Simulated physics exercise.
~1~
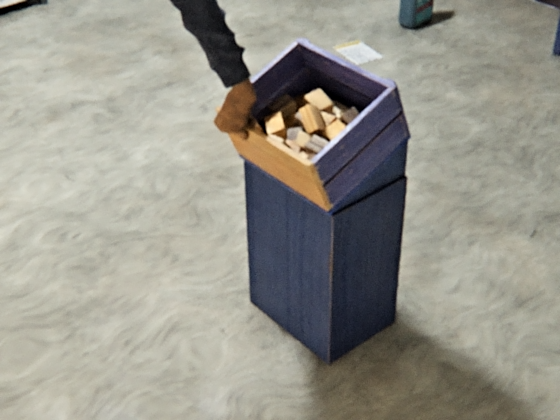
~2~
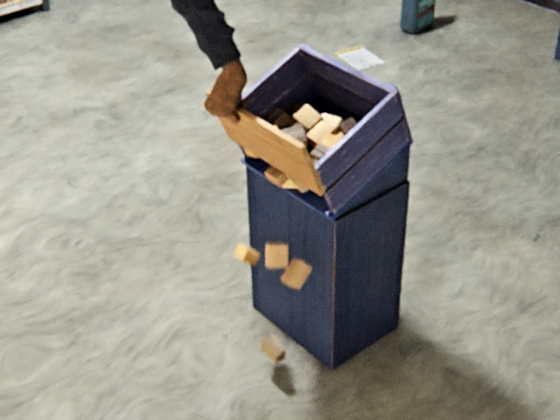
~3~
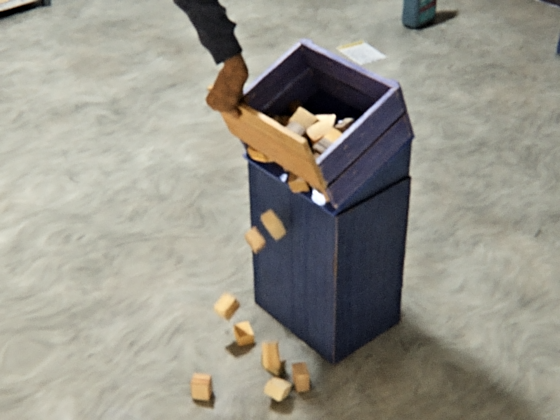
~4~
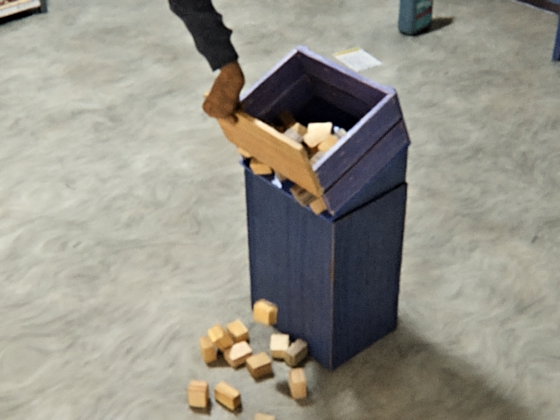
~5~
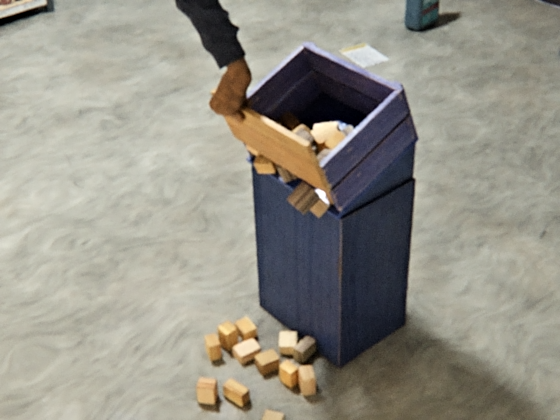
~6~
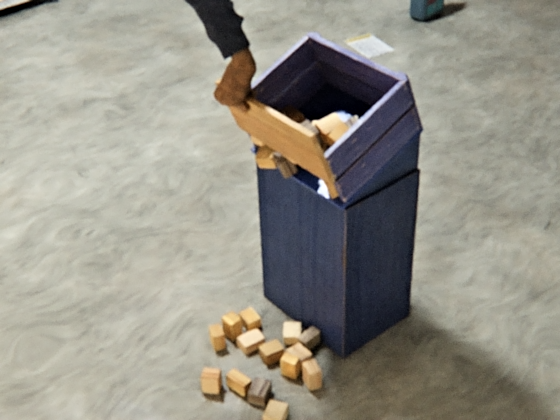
On a mottled grey floor, a blue hopper full of small wooden blocks sits tilted down to the left on top of a tall blue box. A hand in a dark sleeve reaches in from above and grips the wooden gate at its front. The hand draws the gate up, and blocks slip out beneath it and tumble down past the box. More follow, landing on the floor and gathering in a loose scatter at its base. The flow then thins, with a few blocks caught beneath the gate. At the end the hand still holds the gate, and some blocks remain inside.
